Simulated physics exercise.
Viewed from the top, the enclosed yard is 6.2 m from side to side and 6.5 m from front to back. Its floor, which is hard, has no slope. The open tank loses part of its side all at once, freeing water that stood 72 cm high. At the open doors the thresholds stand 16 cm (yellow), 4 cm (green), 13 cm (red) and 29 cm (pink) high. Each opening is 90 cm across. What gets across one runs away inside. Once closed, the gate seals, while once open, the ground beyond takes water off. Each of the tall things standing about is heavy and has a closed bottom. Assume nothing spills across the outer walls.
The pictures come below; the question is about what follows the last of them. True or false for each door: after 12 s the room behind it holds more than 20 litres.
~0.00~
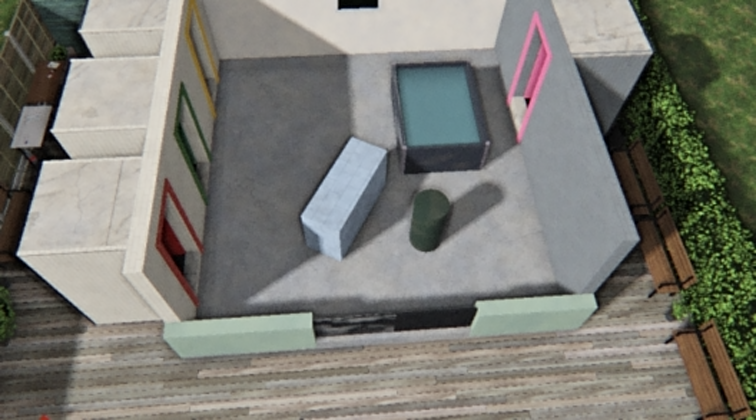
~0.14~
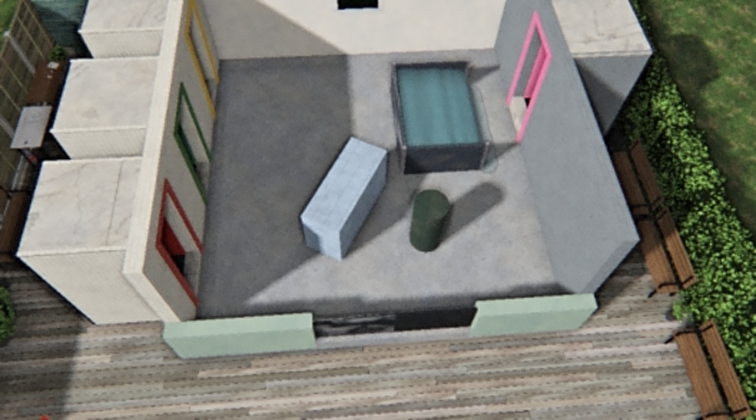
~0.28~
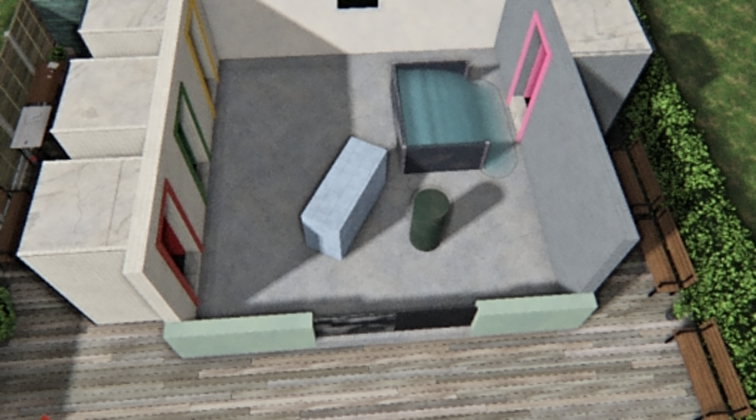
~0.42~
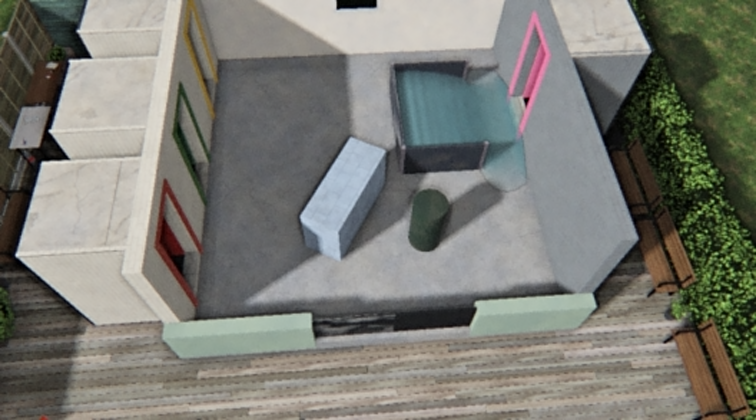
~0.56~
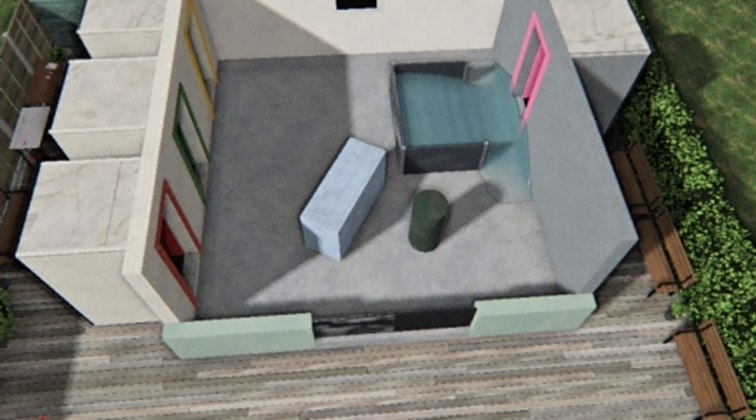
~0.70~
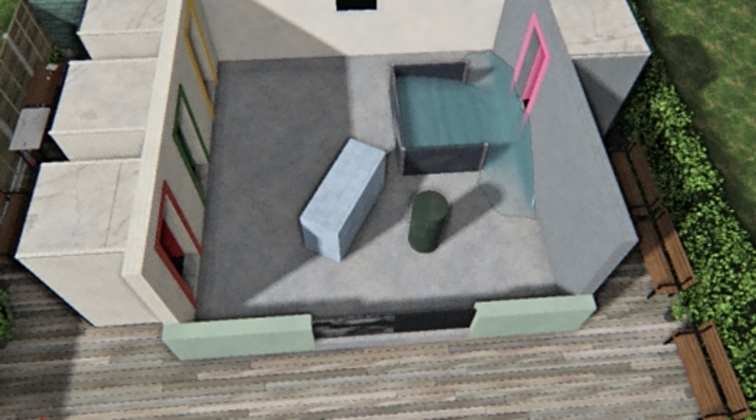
Yellow door: False; green door: True; red door: False; pink door: True.
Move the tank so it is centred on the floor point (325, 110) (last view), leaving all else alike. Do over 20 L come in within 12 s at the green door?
Then green falls short.
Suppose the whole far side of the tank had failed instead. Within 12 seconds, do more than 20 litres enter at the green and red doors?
Green goes beyond, red stays inside, judged against that limit.
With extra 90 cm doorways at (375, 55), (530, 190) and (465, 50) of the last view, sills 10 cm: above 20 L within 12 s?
Result in order - not enough, more than that, more than that.
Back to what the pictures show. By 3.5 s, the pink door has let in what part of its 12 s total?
Around 100 percent.
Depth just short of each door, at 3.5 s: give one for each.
Centimetres: Yellow 7 / green 0 / red 0 / pink 14.
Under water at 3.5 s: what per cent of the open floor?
Covered: Roughly 60 per cent.
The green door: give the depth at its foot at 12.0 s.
Some 9.5 cm.
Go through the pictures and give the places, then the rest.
In the first frame, still water, 72 cm deep, in the open tank at (438, 105).
In the second frame, the front is at a hidden place, 1.2 m from the gap at (472, 118); 0.5 m2 of floor is under water; 72 cm left at the back of the open tank.
In the third frame, water pours out at (471, 120) and has run 1.3 m, to (479, 81); typically 13 cm deep outside, 69 cm at the open tank's back.
In the fourth frame, the front is at (498, 75), 1.7 m from the gap at (470, 121); 2.6 m2 of floor is under water; 62 cm left at the back of the open tank.
In the fifth frame, water pours out at (470, 121) and has run 2.0 m, to (494, 63); typically 20 cm deep outside, 61 cm at the open tank's back.
In the sixth frame, water pours out at (470, 123) and has run 2.4 m, to (491, 52); typically 23 cm deep outside, 54 cm at the open tank's back.
After 1.4 s water covers 20 % of the floor and is deepest (50 cm) near (489, 53); yellow door not reached, green door not reached, red door not reached, pink door 48 cm at the sill, 100 L in.
After 2.2 s water covers 35 % of the floor and is deepest (38 cm) near (490, 59); yellow door not reached, green door not reached, red door not reached, pink door 26 cm at the sill, 140 L in.
After 3.5 s water covers 60 % of the floor and is deepest (18 cm) near (536, 314); yellow door 7 cm at the sill, 0 L in, green door not reached, red door not reached, pink door 14 cm at the sill, 143 L in.
After 7.0 s water covers 90 % of the floor and is deepest (12 cm) near (554, 303); yellow door 8 cm at the sill, 0 L in, green door 6 cm at the sill, 5 L in, red door 8 cm at the sill, 0 L in, pink door 10 cm at the sill, 143 L in.
After 12.0 s water covers 100 % of the floor and is deepest (10 cm) near (197, 298); yellow door 5 cm at the sill, 0 L in, green door 9 cm at the sill, 52 L in, red door 9 cm at the sill, 0 L in, pink door 5 cm at the sill, 143 L in.
